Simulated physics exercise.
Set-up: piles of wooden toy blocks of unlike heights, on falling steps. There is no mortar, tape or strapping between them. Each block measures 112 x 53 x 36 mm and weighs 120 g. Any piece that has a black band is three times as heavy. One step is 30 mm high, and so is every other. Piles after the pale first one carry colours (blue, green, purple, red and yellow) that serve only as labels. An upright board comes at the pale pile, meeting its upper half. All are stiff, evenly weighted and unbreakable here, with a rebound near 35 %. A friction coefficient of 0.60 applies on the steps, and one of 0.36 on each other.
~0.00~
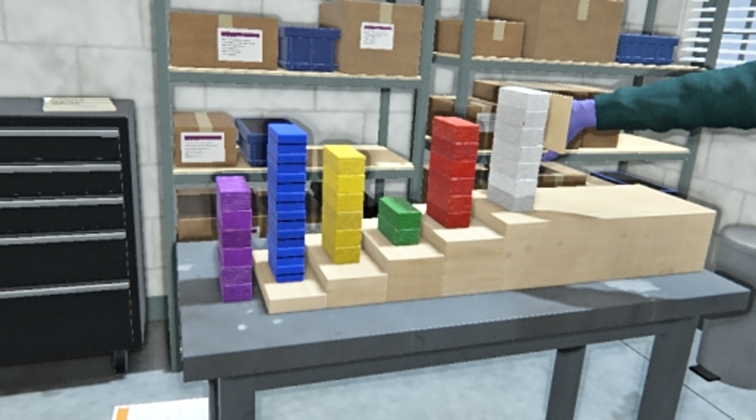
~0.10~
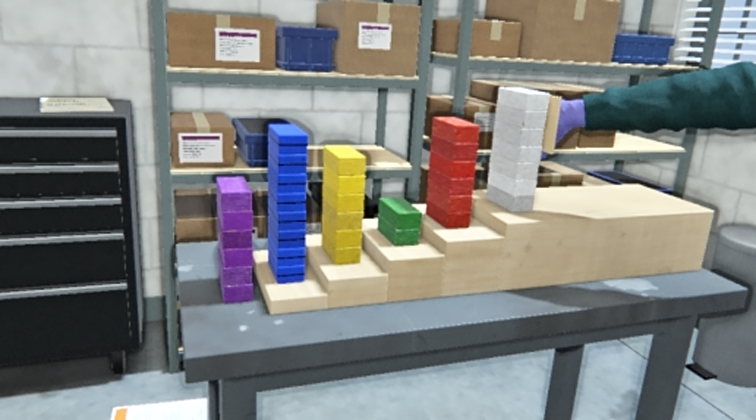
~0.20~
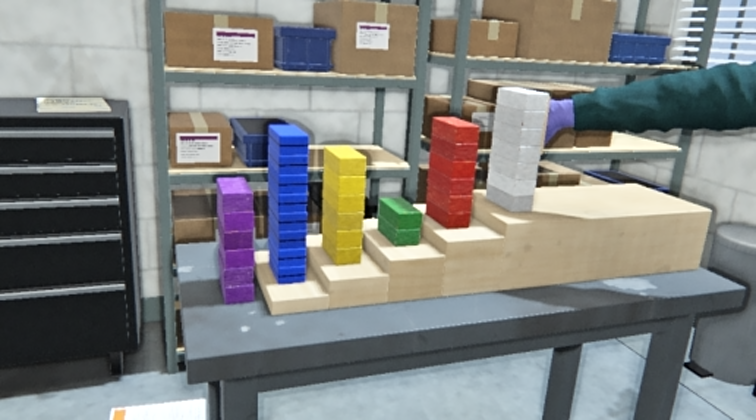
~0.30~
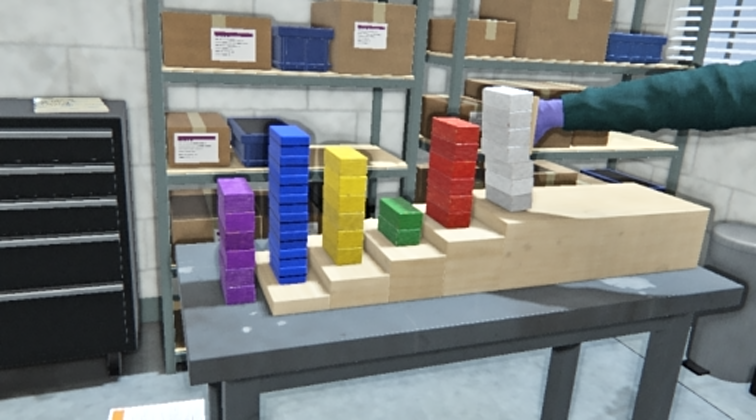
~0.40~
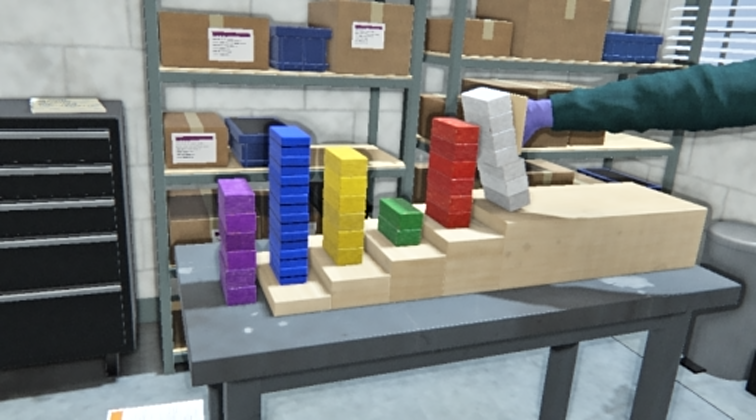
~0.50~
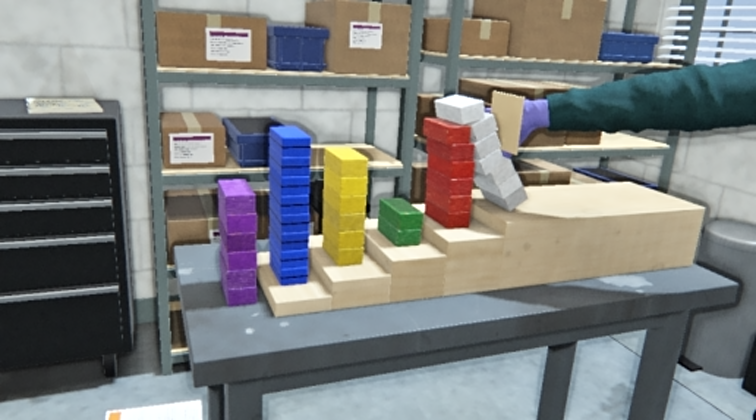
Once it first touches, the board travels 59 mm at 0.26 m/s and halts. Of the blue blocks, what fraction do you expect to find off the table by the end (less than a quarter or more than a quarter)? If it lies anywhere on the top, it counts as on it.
Fewer than one in four of them, I would say.
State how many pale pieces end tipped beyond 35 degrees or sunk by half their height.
7 pieces.
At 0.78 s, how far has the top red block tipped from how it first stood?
Angle from initial pose, roughly 40 deg - estimate.
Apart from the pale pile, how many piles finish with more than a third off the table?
By my count, 0.
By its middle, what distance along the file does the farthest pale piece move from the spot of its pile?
Some 34 centimetres along the file.
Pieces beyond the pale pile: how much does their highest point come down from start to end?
I'd say it's about 2 cm lower than before.
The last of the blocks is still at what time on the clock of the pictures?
Rest time: Around 1.5 s.
After 0.62 s, 7 of the pale pile down; none of the 8 blue blocks off the table (0 of 28 in all colours); top blue block unmoved; top red block 11° from how it stood.
After 0.78 s, 7 of the pale pile down; none of the 8 blue blocks off the table (0 of 28 in all colours); top blue block unmoved; top red block 37° from how it stood, 56 mm lower.
After 1.00 s, 7 of the pale pile down; none of the 8 blue blocks off the table (0 of 28 in all colours); top blue block 7 mm from its place; top yellow block 9° from how it stood.
In the end (1.6 s), 7 of the pale pile down; none of the 8 blue blocks off the table (0 of 28 in all colours); top blue block unmoved; top red block 61° from how it stood, 15 cm lower. That is 0 per cent. From the last view, middles, top blue block near (289, 141), top red block near (346, 205).
